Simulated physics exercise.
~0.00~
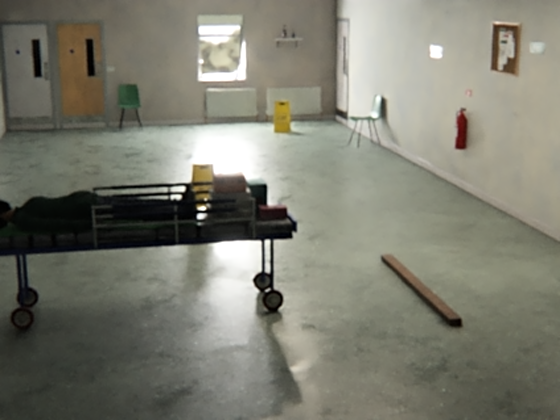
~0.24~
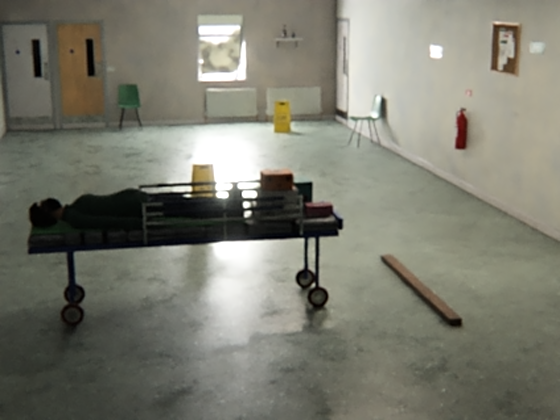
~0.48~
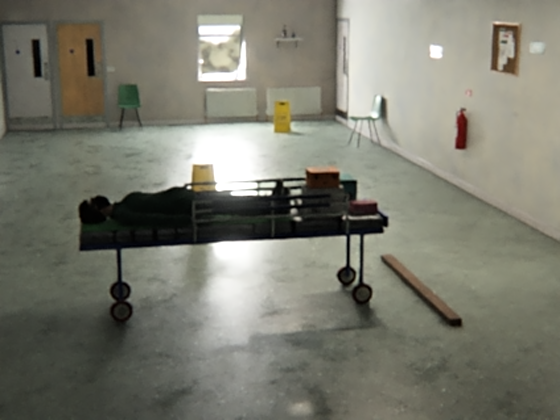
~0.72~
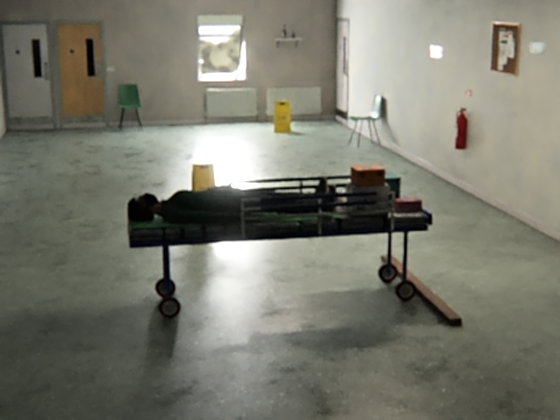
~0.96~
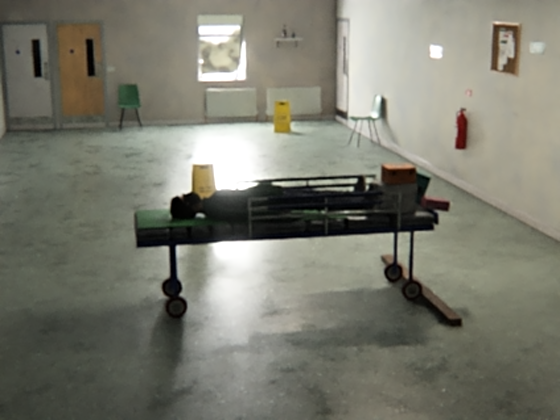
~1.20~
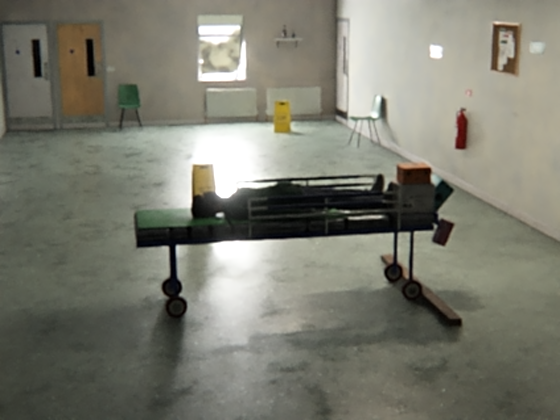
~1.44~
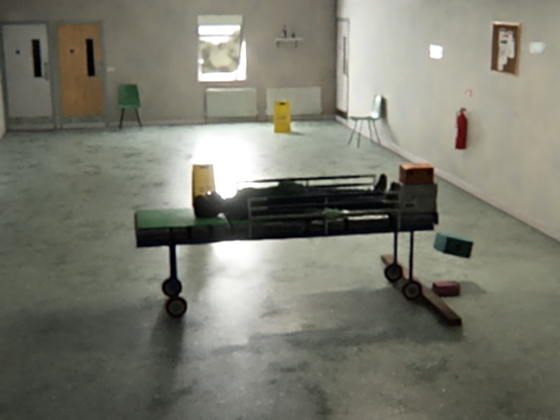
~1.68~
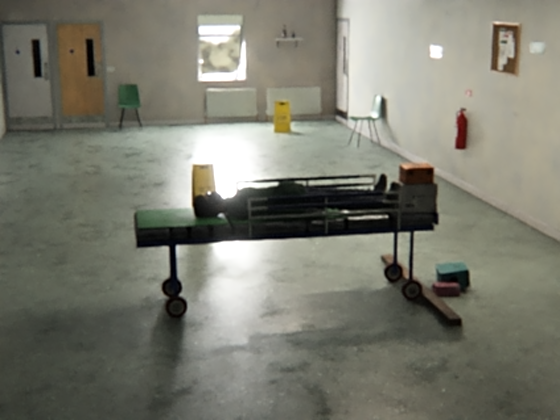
Person lying on a gurney rolling right into a floor sill, sliding forward as teal and pink boxes fall off the end.
